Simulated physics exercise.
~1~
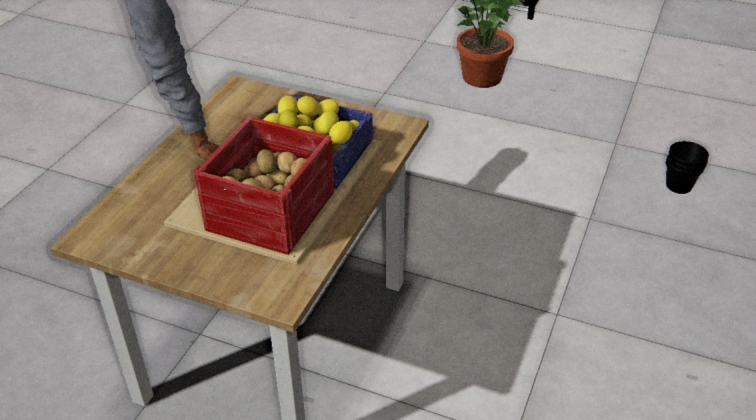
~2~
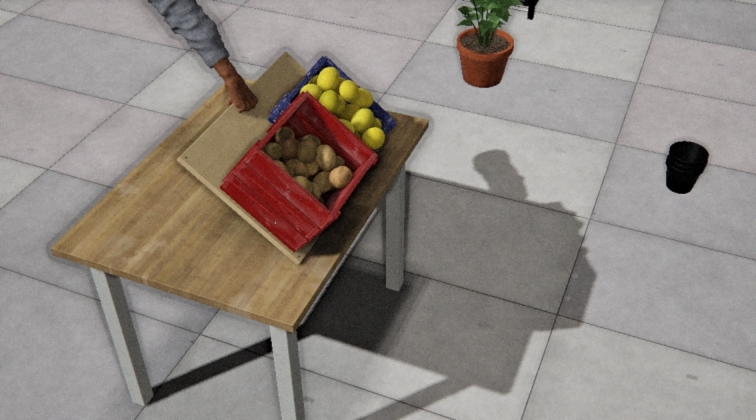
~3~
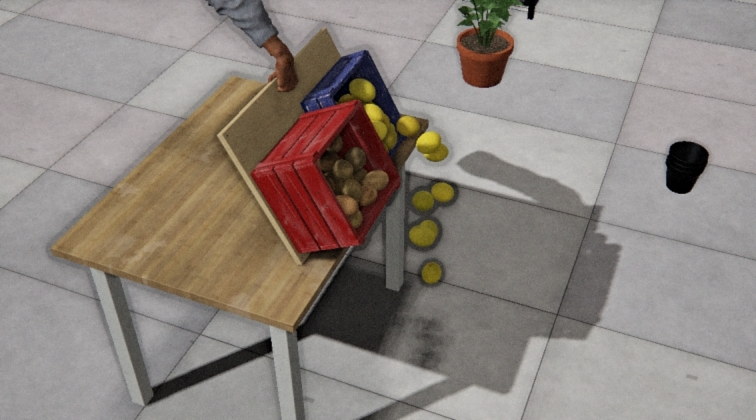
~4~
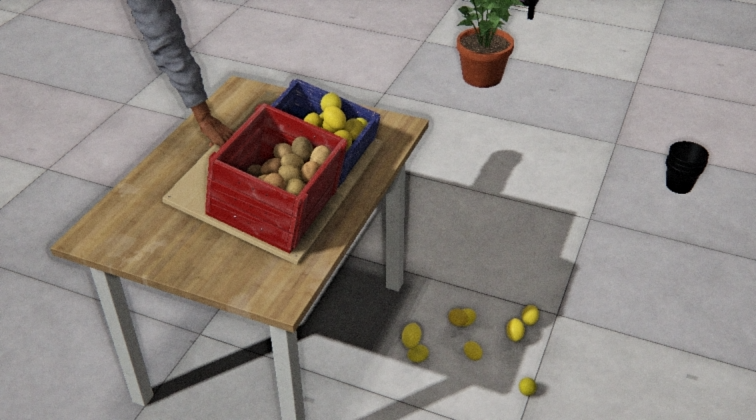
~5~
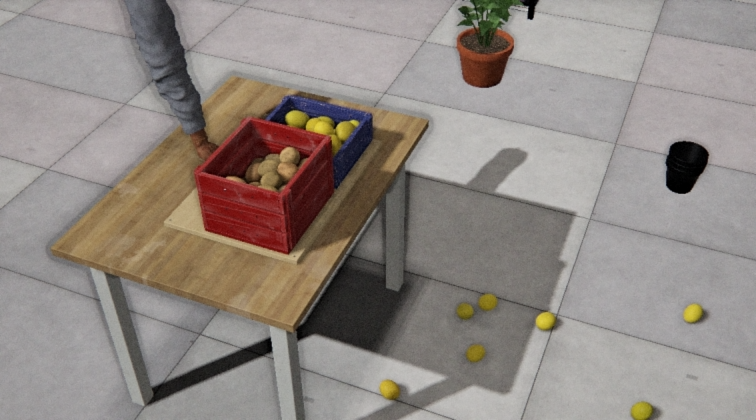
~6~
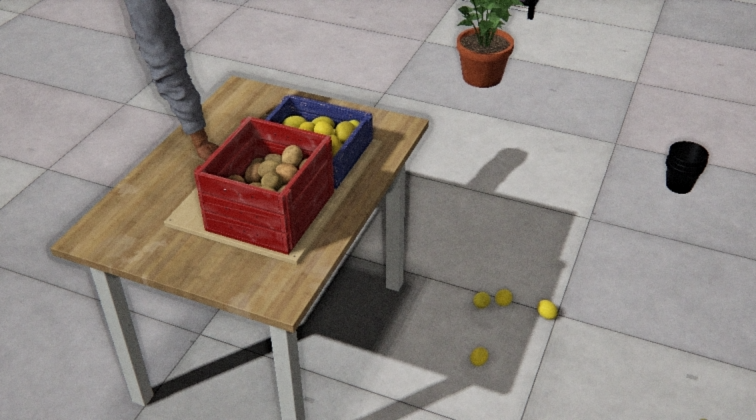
A hand tips a board of crates rightward, spilling only lemons, then lowers it flat.
